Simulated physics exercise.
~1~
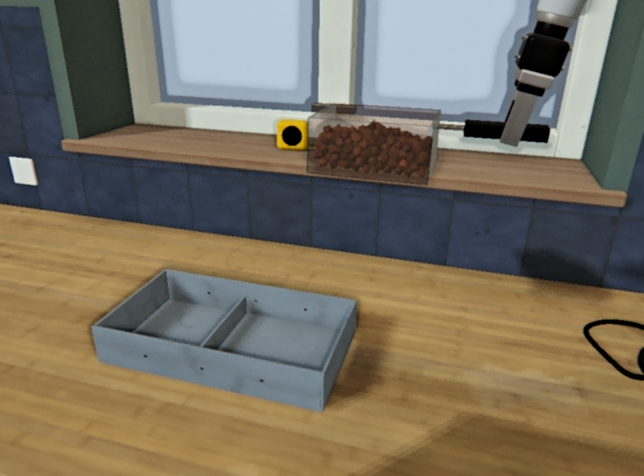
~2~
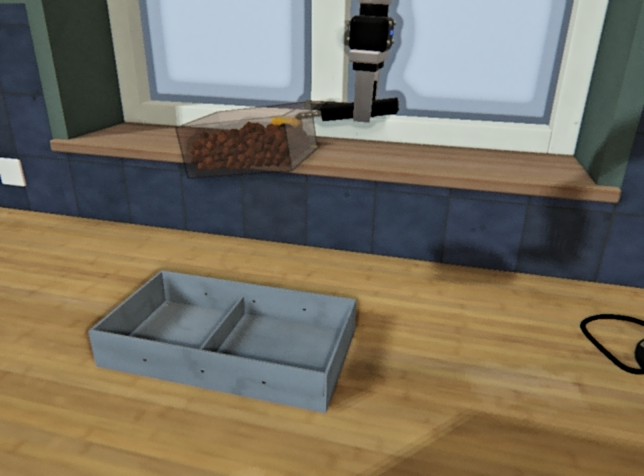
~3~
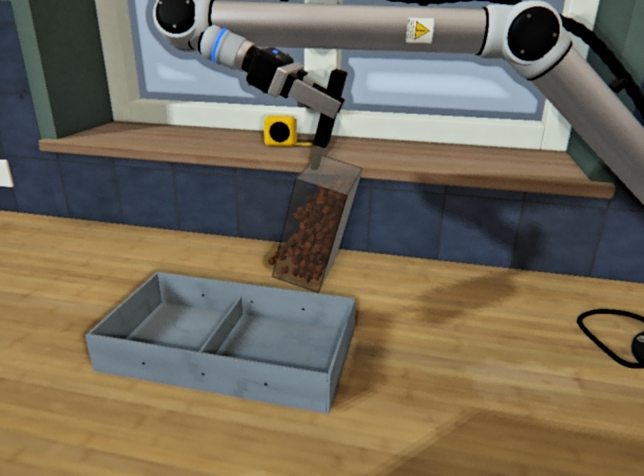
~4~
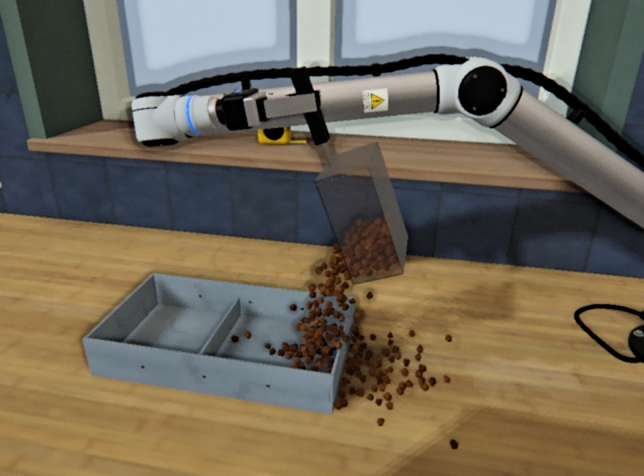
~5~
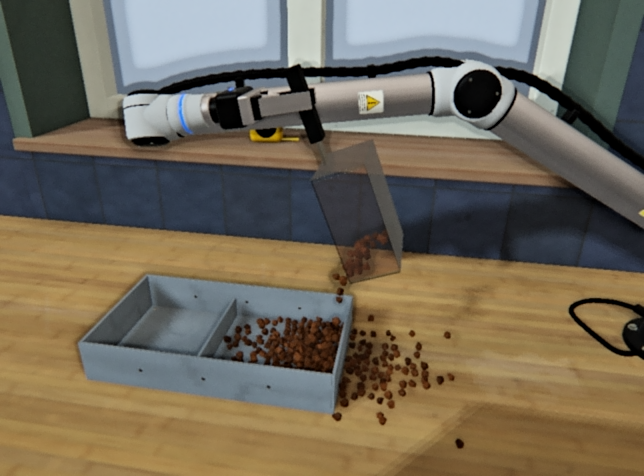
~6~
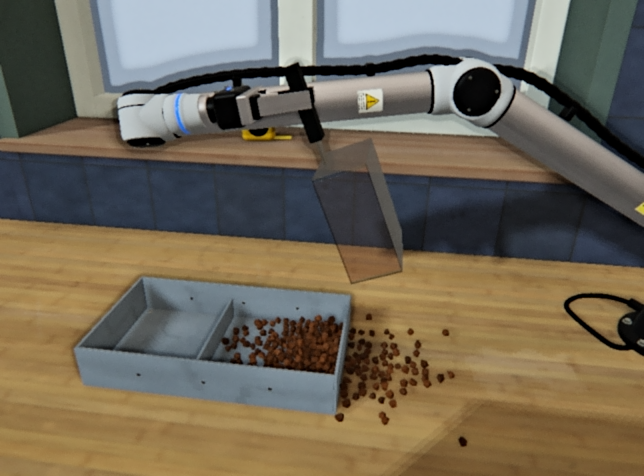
A robot arm reaches in front of a window above a wooden counter, seen from slightly above, gripping a clear box of brown pellets near the sill, with a yellow object behind. A grey tray divided into two compartments sits on the counter, with a black cord at right. The arm carries the box left, then brings it forward and down, tipping it steeply. Pellets pour into the tray's right compartment, and some spill over its right edge onto the counter. The box empties and stays tilted, leaving a heap in the right compartment, scattered pellets beside it and the left compartment empty-looking.
